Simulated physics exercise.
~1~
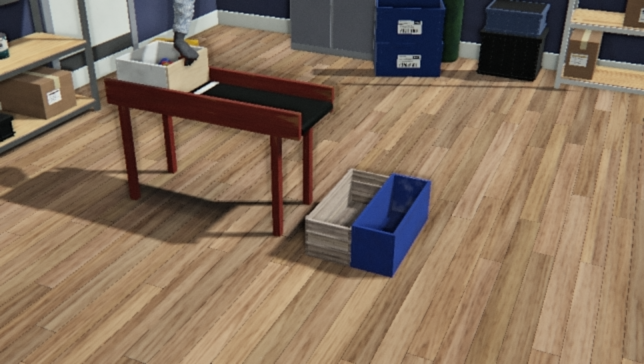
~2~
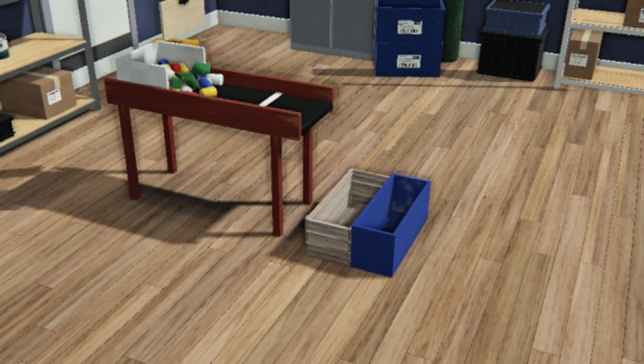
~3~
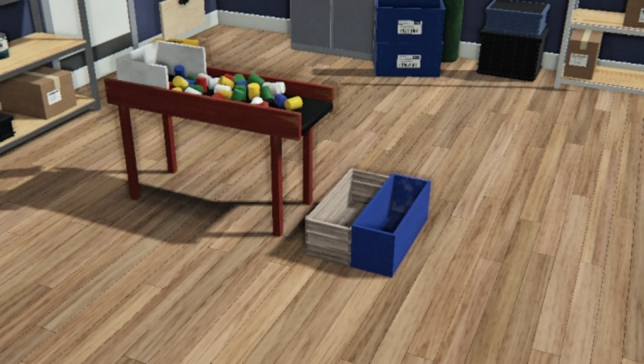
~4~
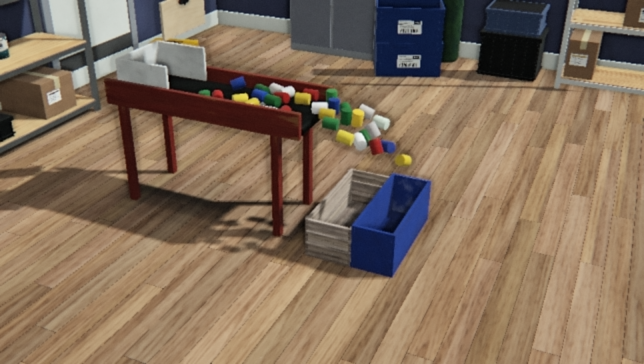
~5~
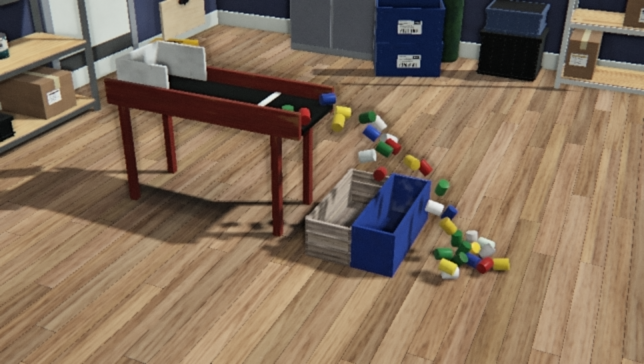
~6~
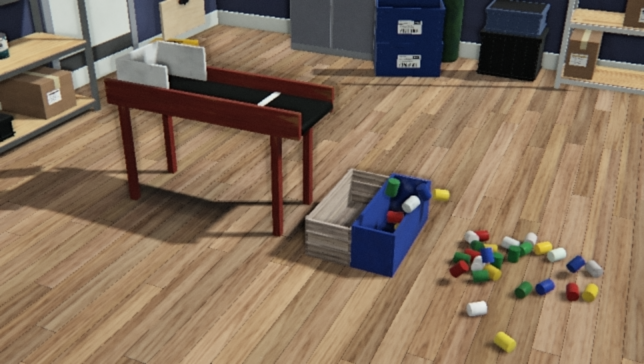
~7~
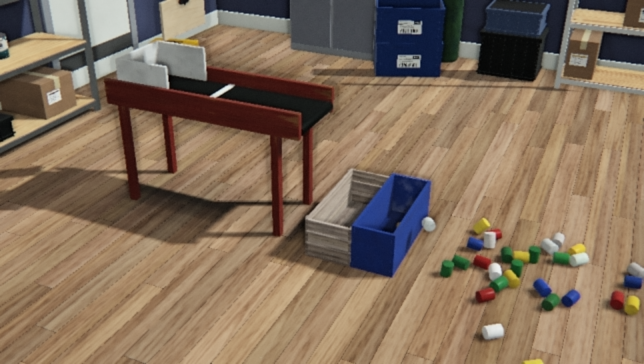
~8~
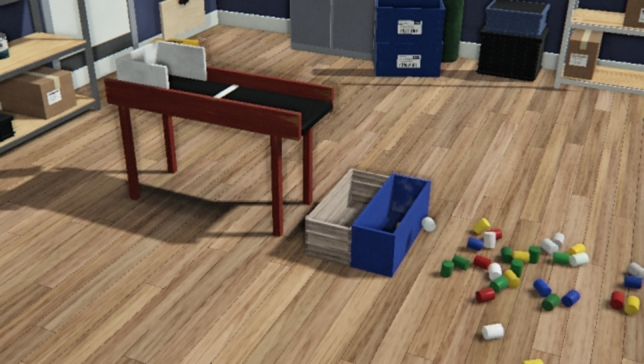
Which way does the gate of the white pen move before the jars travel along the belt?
The gate moves up, and the jars then ride out along the belt beneath it.
